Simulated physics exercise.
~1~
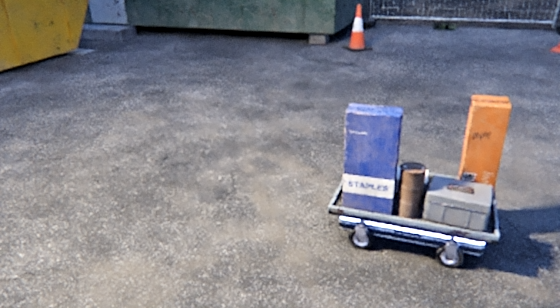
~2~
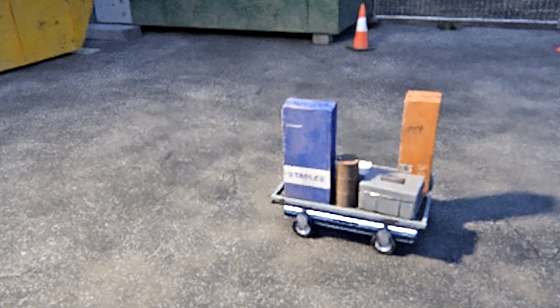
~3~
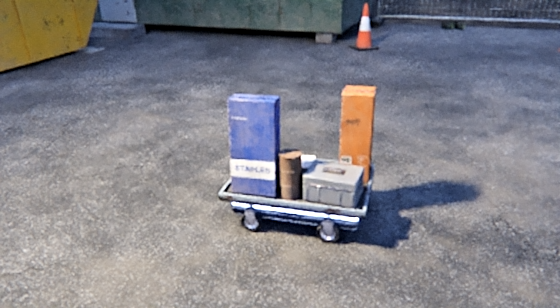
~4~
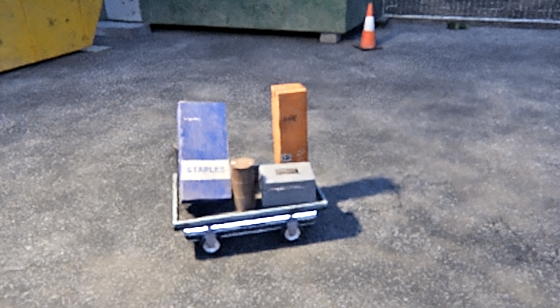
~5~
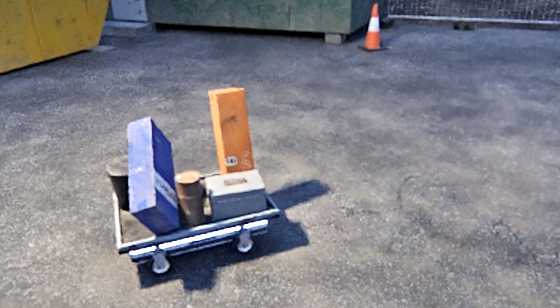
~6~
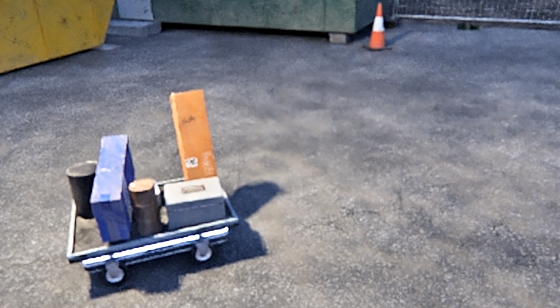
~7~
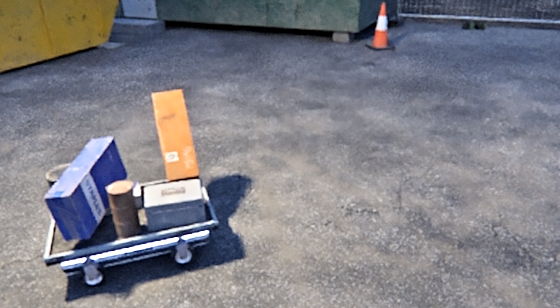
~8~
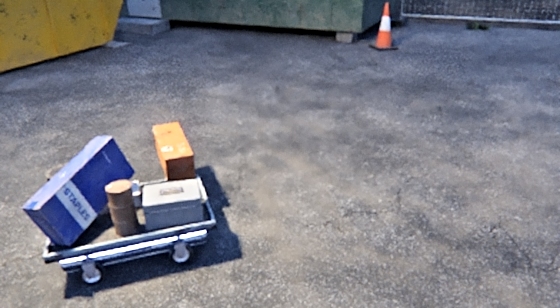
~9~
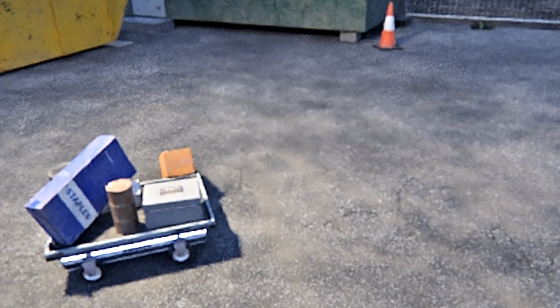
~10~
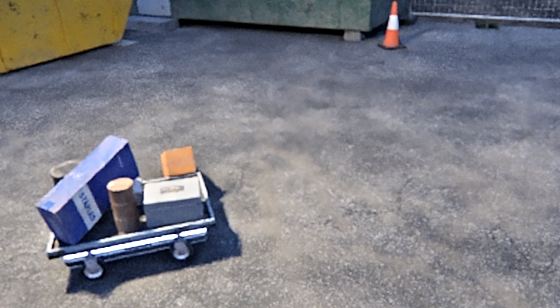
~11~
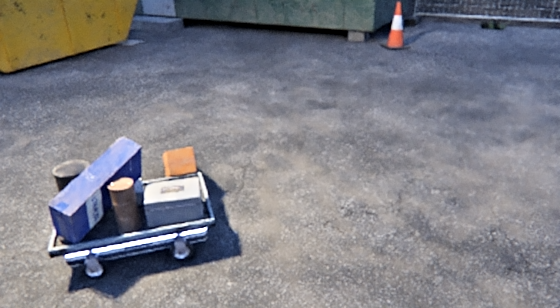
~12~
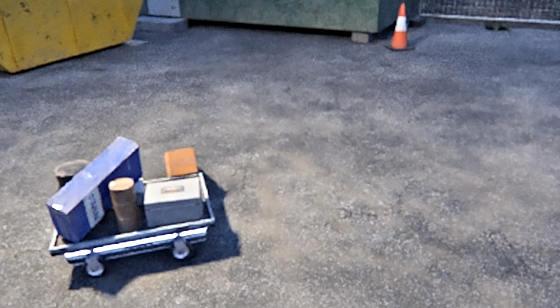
The clip shows a flat cart carrying boxes, a brown canister and a grey toolbox leftward across asphalt, turning as it goes. The blue box tips over onto the deck, then the orange box topples behind the cart, which stops with the canister still upright.
